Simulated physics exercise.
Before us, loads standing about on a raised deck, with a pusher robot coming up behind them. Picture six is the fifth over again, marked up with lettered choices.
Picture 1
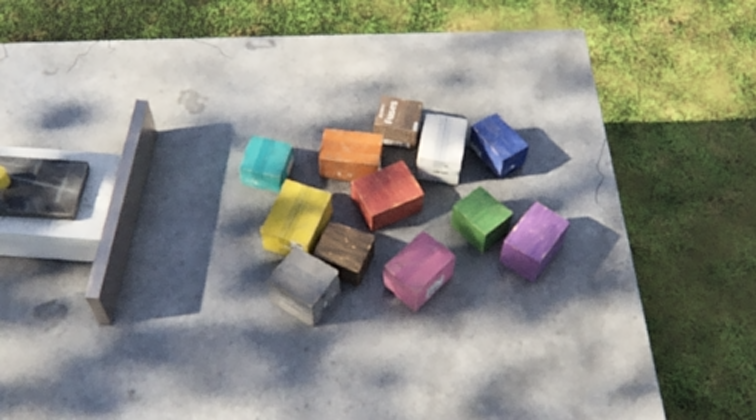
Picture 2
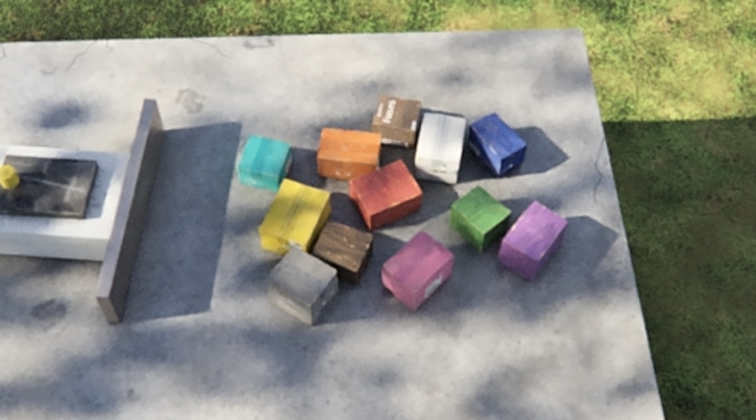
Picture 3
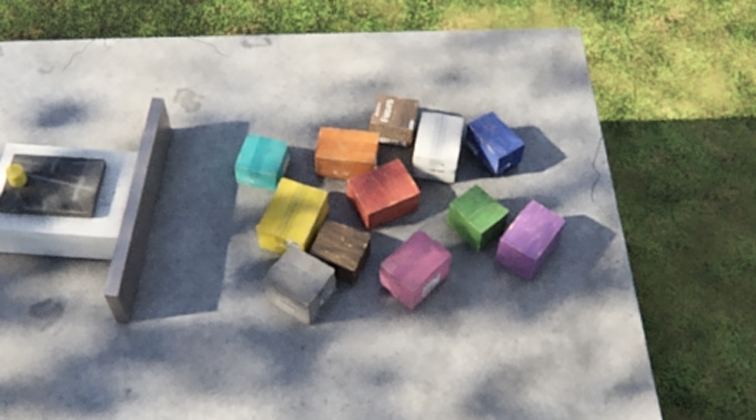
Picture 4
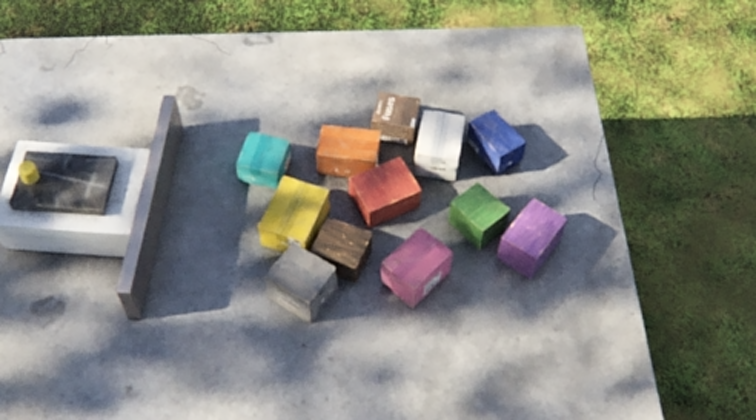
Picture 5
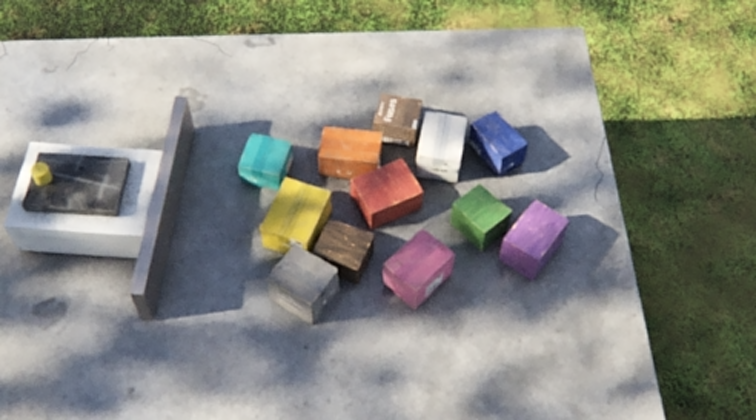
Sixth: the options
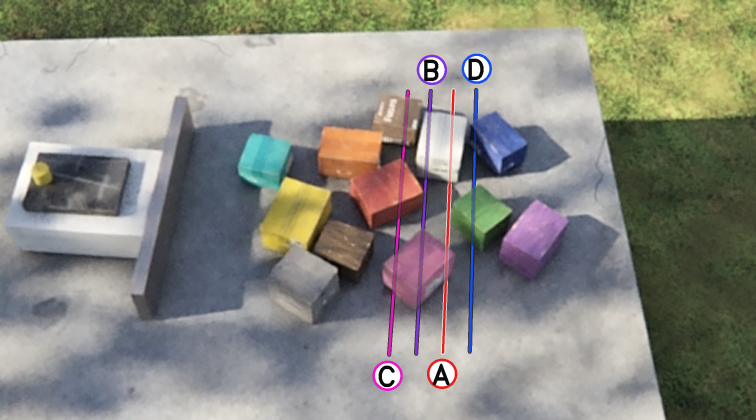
A white pusher robot with a wide grey blade crept slowly to the right across a concrete deck, closing some of the gap to a cluster of colourful blocks, which stayed where they were.
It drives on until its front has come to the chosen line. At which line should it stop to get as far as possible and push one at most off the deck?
It should halt at D.
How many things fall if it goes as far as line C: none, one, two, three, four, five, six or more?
The count is none.
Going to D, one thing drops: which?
The blue box.
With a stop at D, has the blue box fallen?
By then, yes.
On the copy, A at (449, 211); B at (424, 212); C at (399, 212); D at (473, 210).
On D. First, robot (198, 180); orange box (363, 154); black crate (353, 251).
Then, robot (309, 176); blue box (556, 149); purple crate (559, 249).
Finally, robot (397, 174); blue box over the edge; white box (599, 142); one fallen.
By contrast, A is within the limit but short; B is within the limit but short; C is within the limit but short.
